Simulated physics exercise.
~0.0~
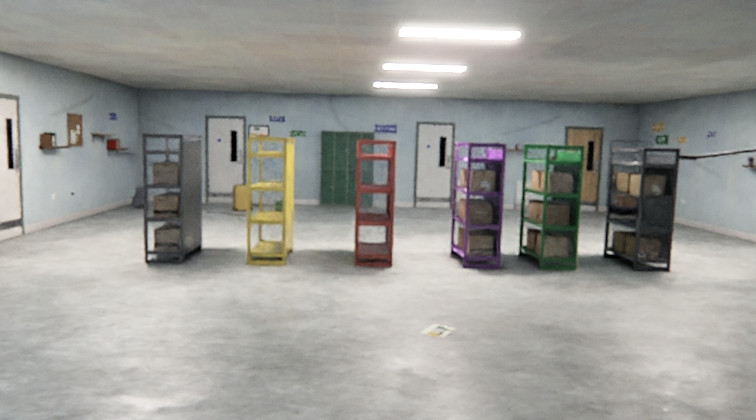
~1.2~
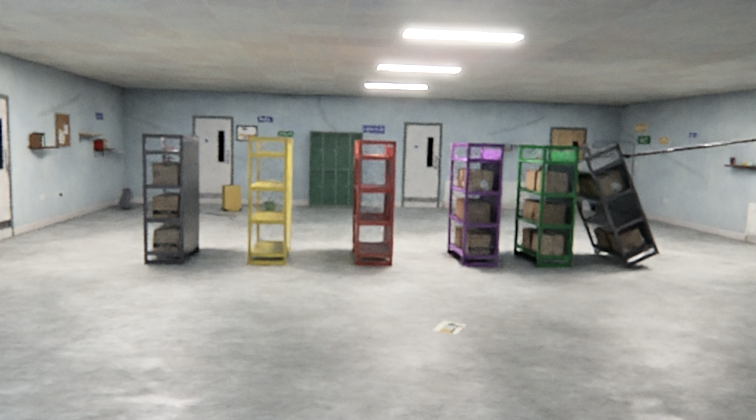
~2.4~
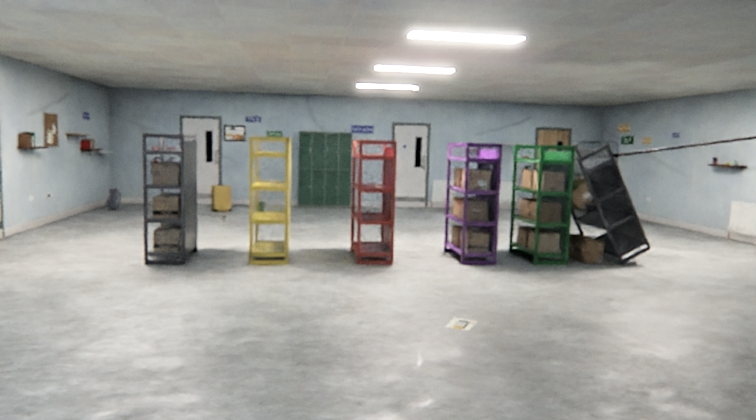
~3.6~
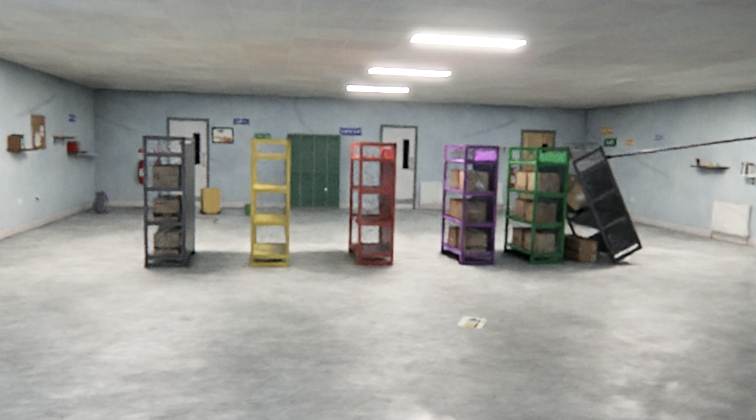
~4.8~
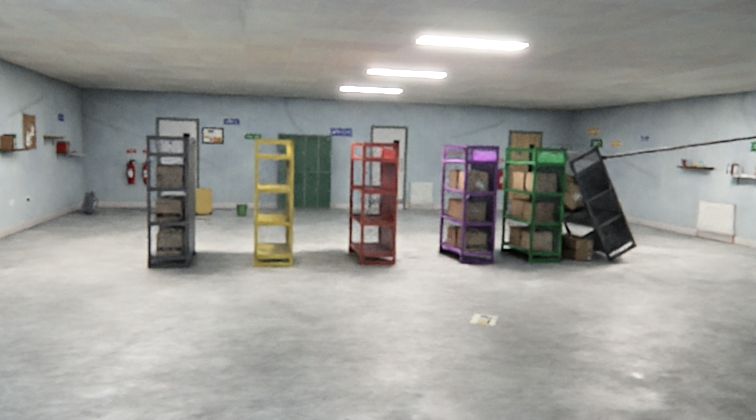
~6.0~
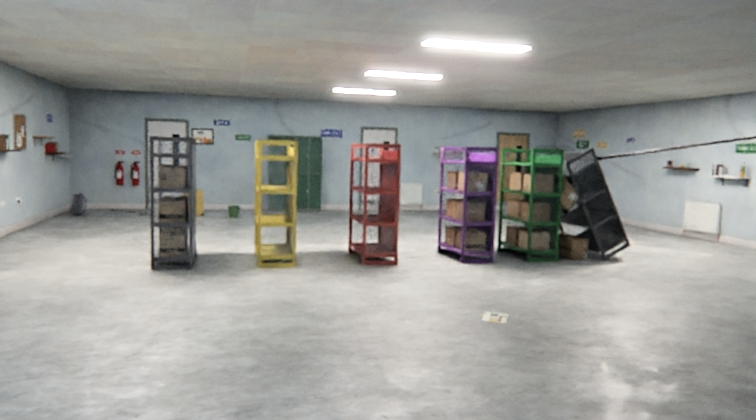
In a wide, pale-walled room with a bare concrete floor, six shelving racks stand in a row, coloured grey, yellow, red, purple, green and dark grey from left to right, several holding cardboard boxes. A thin pole reaches in from the right at the dark rack on that end. The rack tips left until its top meets the green rack beside it, and boxes slide from its shelves. It settles there, leaning, with boxes at its base, while the view drifts slowly sideways. The green rack holds, and it and the other four remain upright.
